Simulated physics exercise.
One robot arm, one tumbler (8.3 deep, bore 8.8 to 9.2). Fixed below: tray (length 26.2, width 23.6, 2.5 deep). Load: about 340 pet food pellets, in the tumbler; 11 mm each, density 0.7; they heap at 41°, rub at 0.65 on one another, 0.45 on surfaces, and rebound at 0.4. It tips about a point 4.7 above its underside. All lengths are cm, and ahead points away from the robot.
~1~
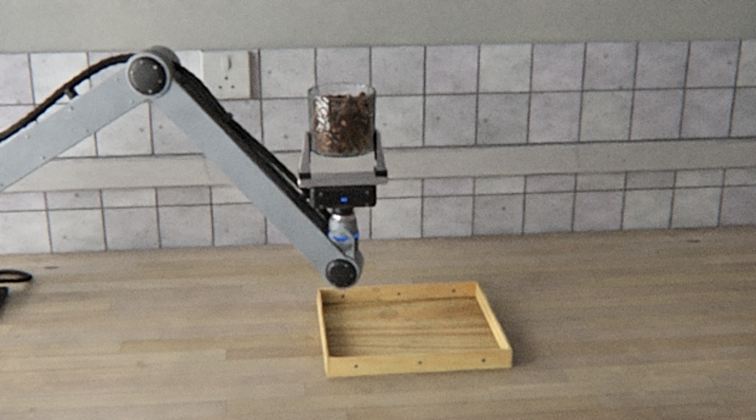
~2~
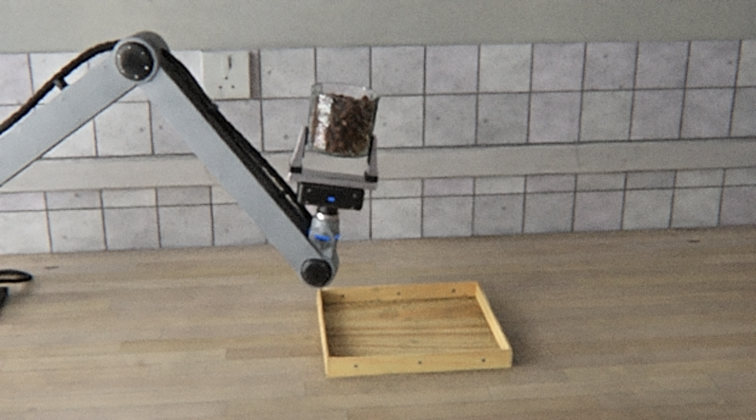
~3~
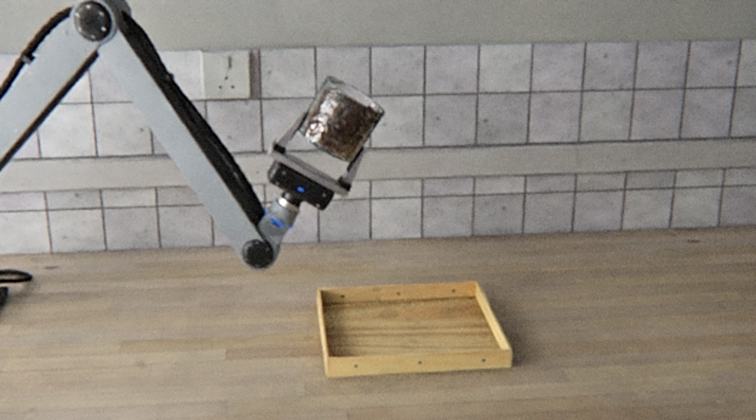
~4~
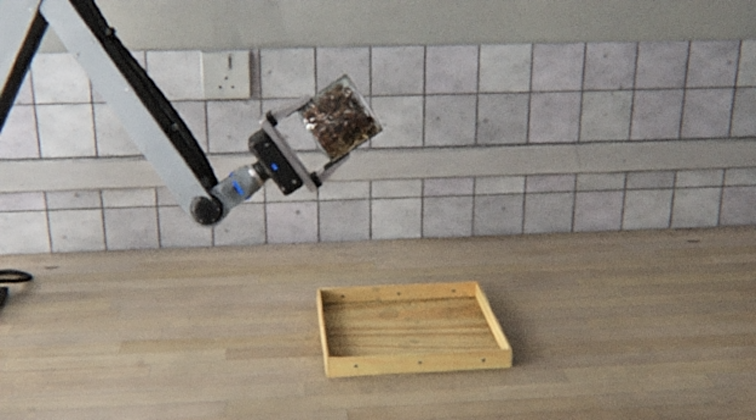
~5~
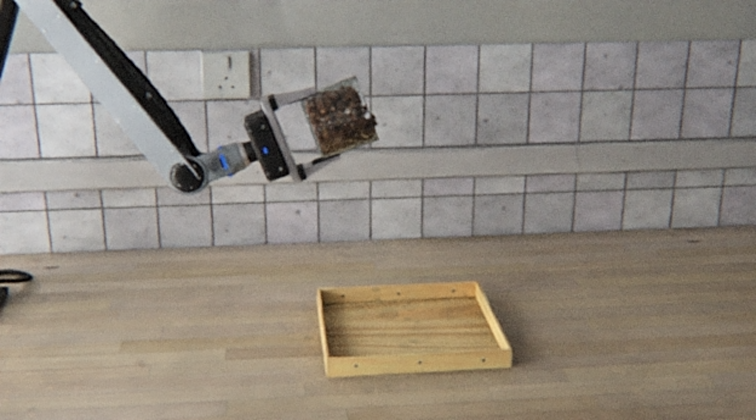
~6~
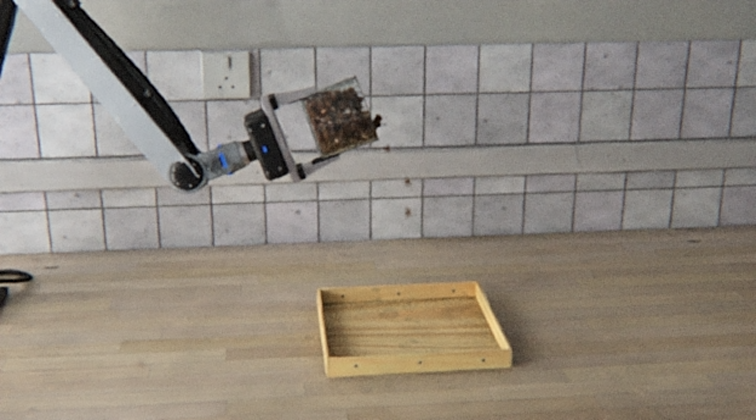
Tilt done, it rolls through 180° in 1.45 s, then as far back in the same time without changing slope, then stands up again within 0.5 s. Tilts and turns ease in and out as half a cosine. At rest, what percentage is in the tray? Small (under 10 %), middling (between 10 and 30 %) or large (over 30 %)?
Answer: Middling; between 10 and 30 % of the pet food pellets finish in the tray.
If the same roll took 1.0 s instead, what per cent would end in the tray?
Then about 20 per cent.
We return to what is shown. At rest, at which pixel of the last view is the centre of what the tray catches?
Around (423, 320).
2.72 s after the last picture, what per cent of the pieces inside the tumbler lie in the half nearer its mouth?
Some 40 per cent.
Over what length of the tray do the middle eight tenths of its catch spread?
Roughly 12 cm.
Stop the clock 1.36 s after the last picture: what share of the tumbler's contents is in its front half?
Roughly 40 per cent.
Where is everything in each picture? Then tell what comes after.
In the first frame, tumbler middle at (342, 121), upright; upper third of the load around (343, 108), from x 315 to 370, top at y 95; 339 in the tumbler.
In the second frame, tumbler middle at (342, 121), tipped 9°; upper third of the load around (340, 108), from x 310 to 370, top at y 95.
In the third frame, tumbler middle at (340, 121), tipped 32°; upper third of the load around (336, 108), from x 305 to 375, top at y 90.
In the fourth frame, tumbler middle at (339, 119), tipped 57°; upper third of the load around (336, 105), from x 305 to 370, top at y 85.
In the fifth frame, tumbler middle at (339, 119), tipped 70°; upper third of the load around (335, 105), from x 305 to 375, top at y 90.
In the sixth frame, tumbler middle at (339, 119), tipped 71°; upper third of the load around (334, 106), from x 305 to 410, top at y 90; 336 in the tumbler, 3 in flight or on a rim.
Then, 1.36 s after the last picture, tipped 71°, highest piece 38 above the table; 298 in the tumbler, 39 in the tray, 2 in flight or on a rim.
Then, 2.72 s after the last picture, tipped 71°, highest piece 38 above the table; 286 in the tumbler, 50 in the tray, 3 in flight or on a rim.
Then, 3.60 s after the last picture, upright, highest piece 39 above the table; 279 in the tumbler, 59 in the tray, 1 on the table or floor.
Then, 4.30 s after the last picture, upright, highest piece 39 above the table; 279 in the tumbler, 59 in the tray, 1 on the table or floor.
Final count, 279 in the tumbler, 59 in the tray, 1 on the table or floor. That is 17 % in the tray.
